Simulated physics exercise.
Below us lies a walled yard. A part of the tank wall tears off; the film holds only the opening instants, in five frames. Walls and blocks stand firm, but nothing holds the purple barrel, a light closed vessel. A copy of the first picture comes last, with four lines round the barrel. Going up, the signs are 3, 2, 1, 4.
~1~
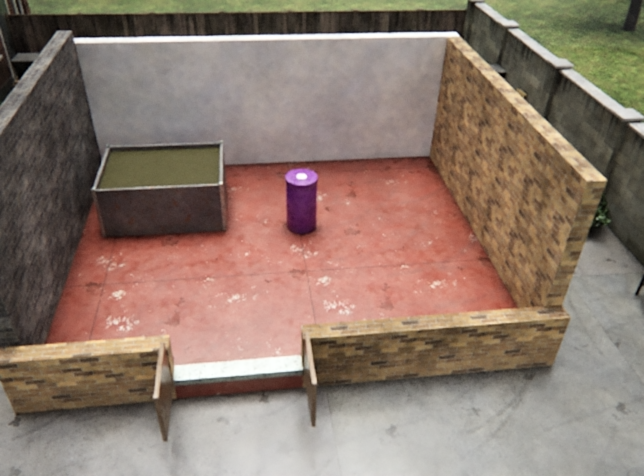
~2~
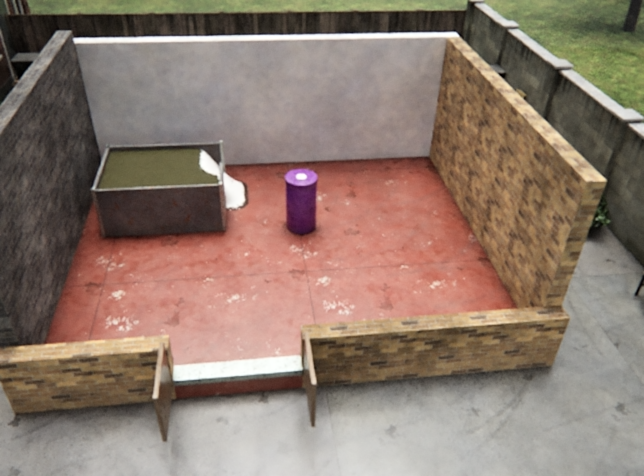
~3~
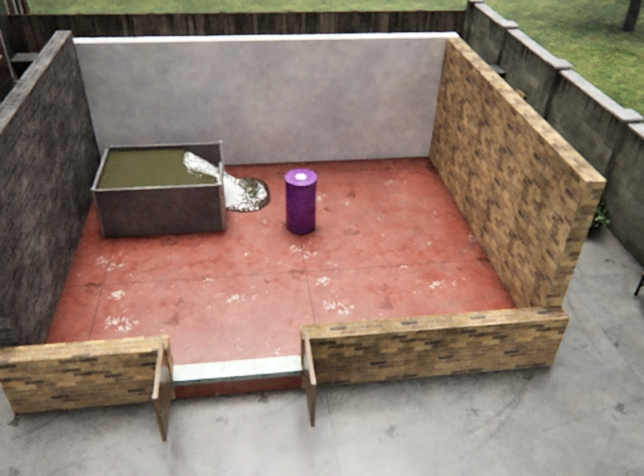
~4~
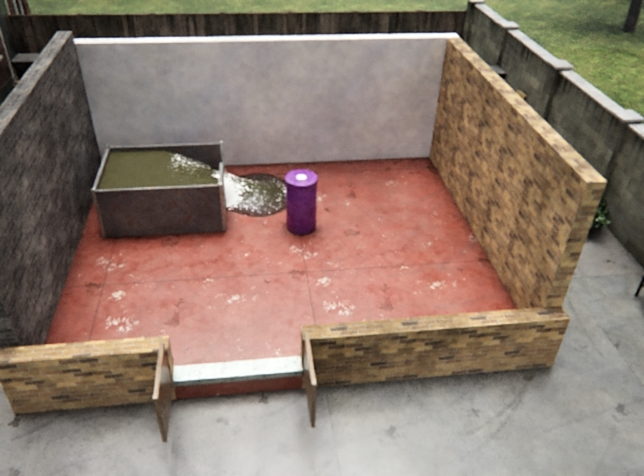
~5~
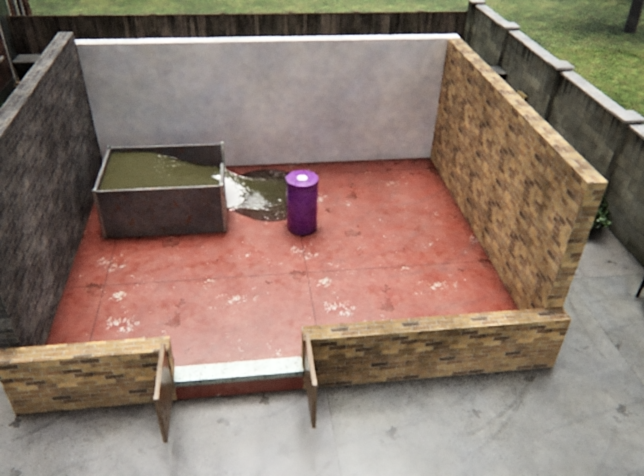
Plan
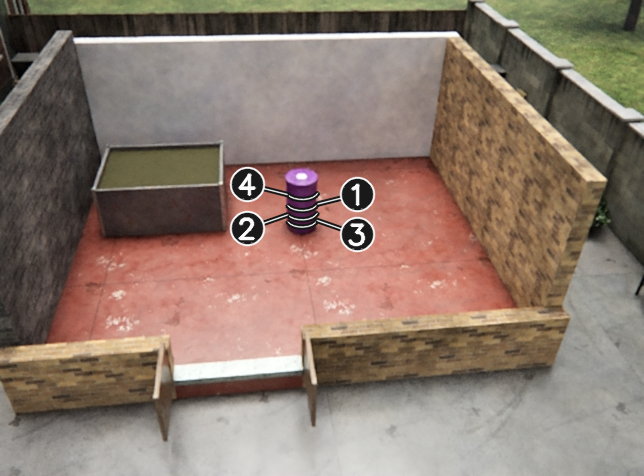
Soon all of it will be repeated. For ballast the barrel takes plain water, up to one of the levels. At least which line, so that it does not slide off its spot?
Take 3.
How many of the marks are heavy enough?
All of them.
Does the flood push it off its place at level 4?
No.
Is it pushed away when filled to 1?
No, not at all.
On the marked copy, 1 at (303, 210); 2 at (303, 219); 3 at (303, 227); 4 at (303, 199); from the bottom up 3, 2, 1, 4.
For level 1, it does not move.
For level 2, it does not move.
For level 3, it does not move.
For level 4, it does not move.
